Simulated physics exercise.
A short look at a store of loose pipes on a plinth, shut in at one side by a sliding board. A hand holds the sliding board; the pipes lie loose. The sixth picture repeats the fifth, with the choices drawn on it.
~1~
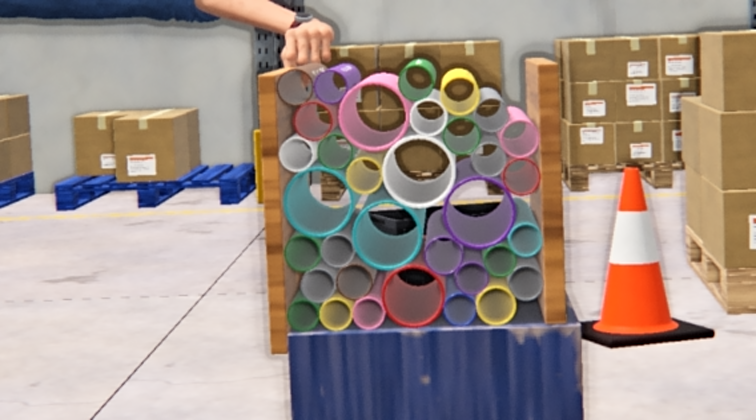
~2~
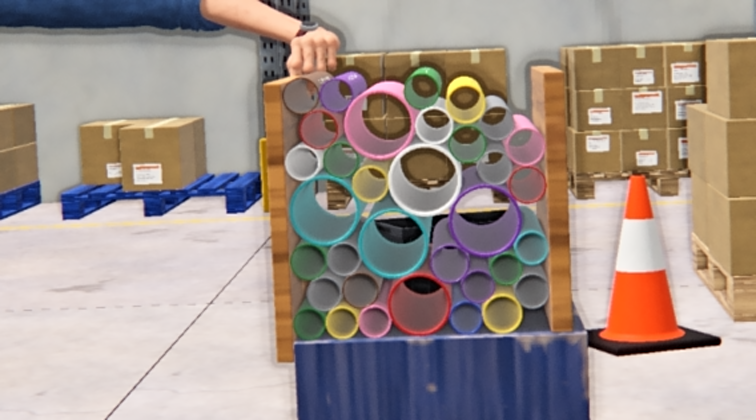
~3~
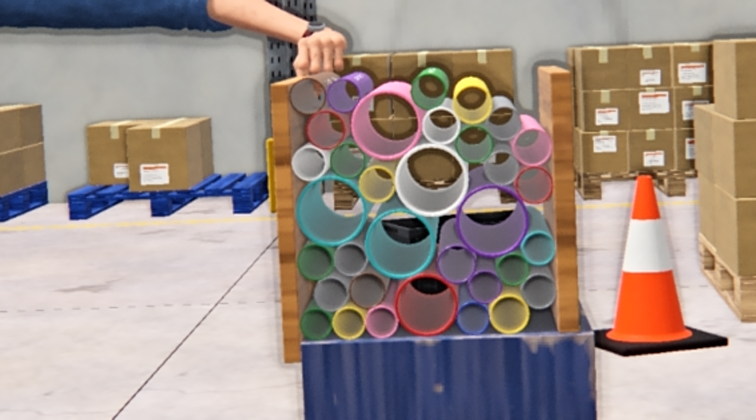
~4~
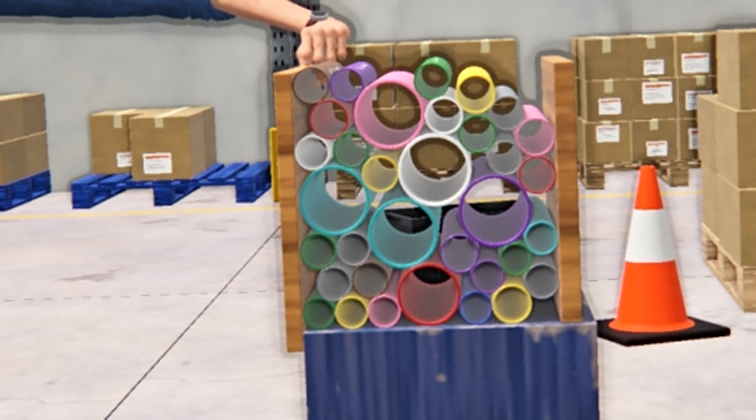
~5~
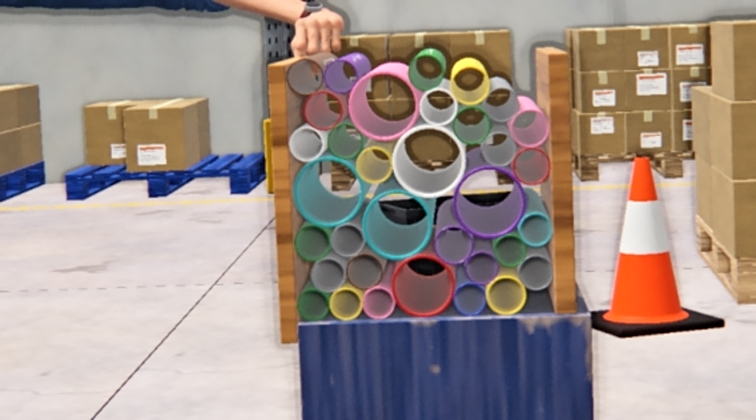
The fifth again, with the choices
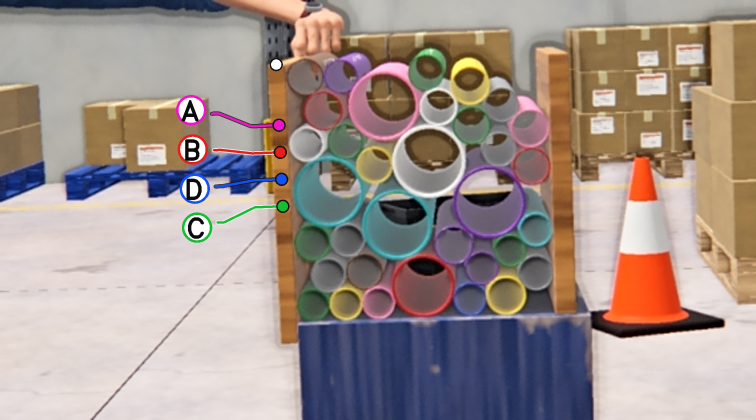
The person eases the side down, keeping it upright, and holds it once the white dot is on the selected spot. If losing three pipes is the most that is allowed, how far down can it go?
Slide it to B.
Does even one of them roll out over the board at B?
Yes.
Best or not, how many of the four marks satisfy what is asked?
Two of them.
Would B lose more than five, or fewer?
Fewer than five.
On the marked copy, A at (279, 125); B at (280, 152); C at (283, 206); D at (282, 179); the white dot at (276, 64).
Following B. Soon after the start, top of the board (288, 108).
Later, top of the board (290, 151).
In the end, top of the board (290, 151), one out over the board.
As for the rest, A none out over the board; C four out over the board; D four out over the board.
